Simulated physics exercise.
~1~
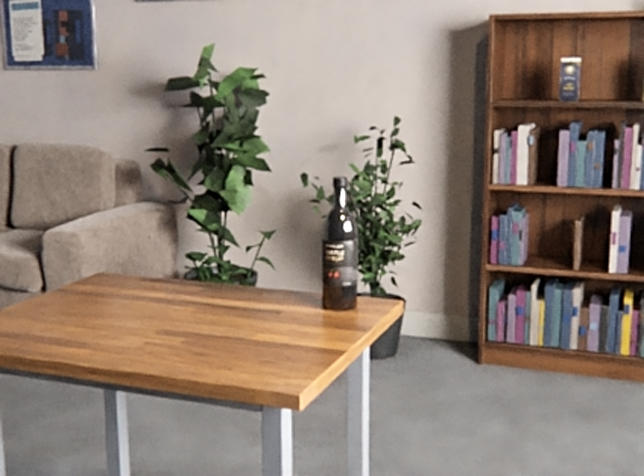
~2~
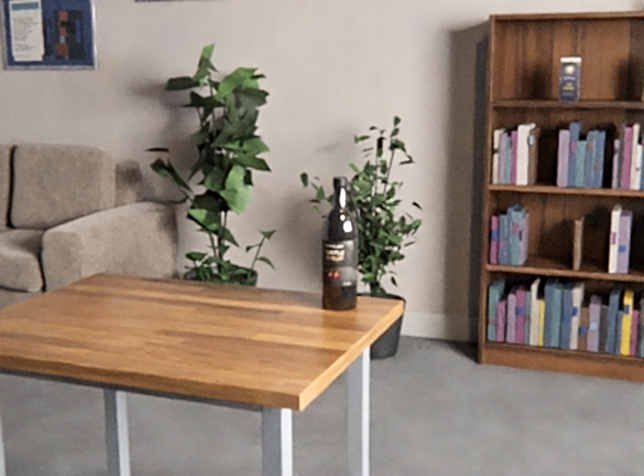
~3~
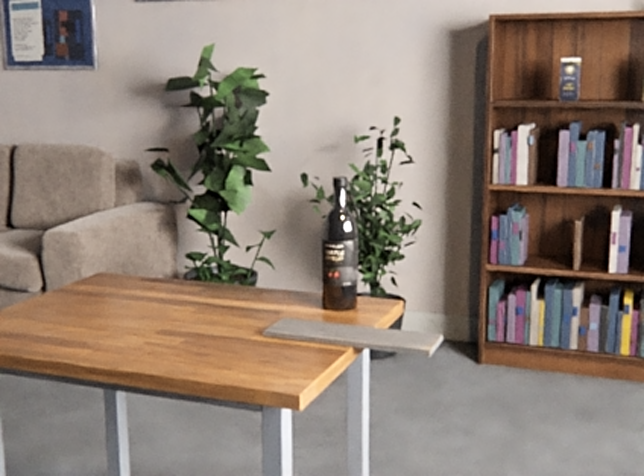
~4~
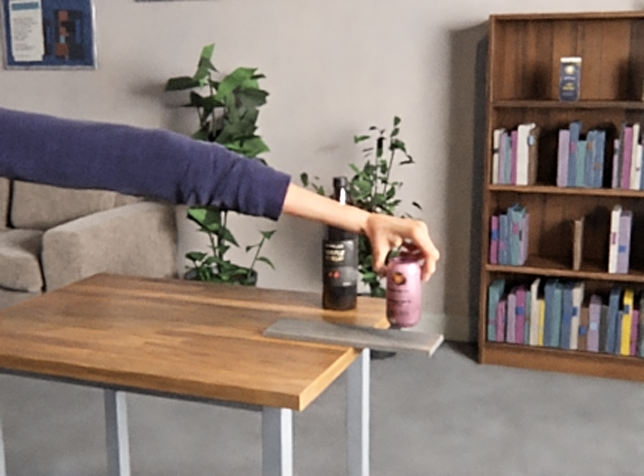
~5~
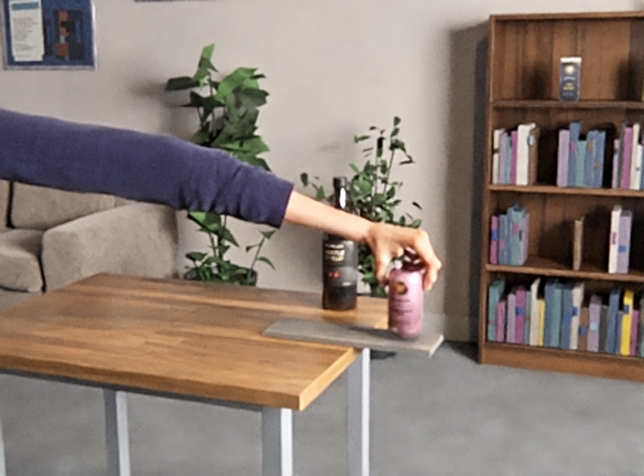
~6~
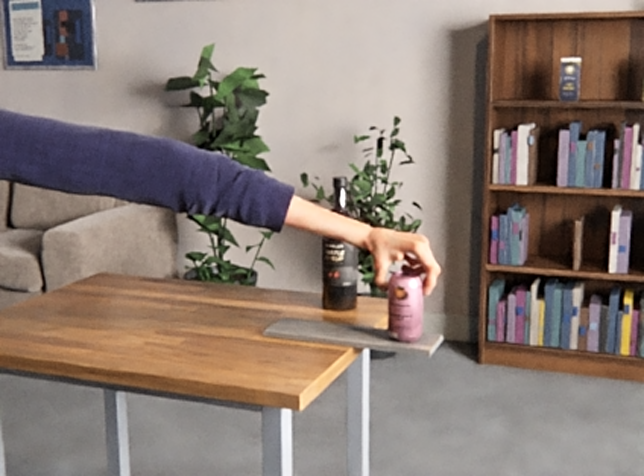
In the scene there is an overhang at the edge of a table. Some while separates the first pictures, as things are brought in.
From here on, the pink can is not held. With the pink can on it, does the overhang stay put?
Drops off.
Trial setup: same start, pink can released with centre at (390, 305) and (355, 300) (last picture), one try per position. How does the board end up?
First, it goes over; second, it stays on the table.
Then, 0.60 s after the last picture, pink can and grey board now down on the floor or falling.
Then, 0.80 s after the last picture, things are still on the move.
By the end, down on the floor or falling, pink can and grey board; black bottle in place. The board goes over.
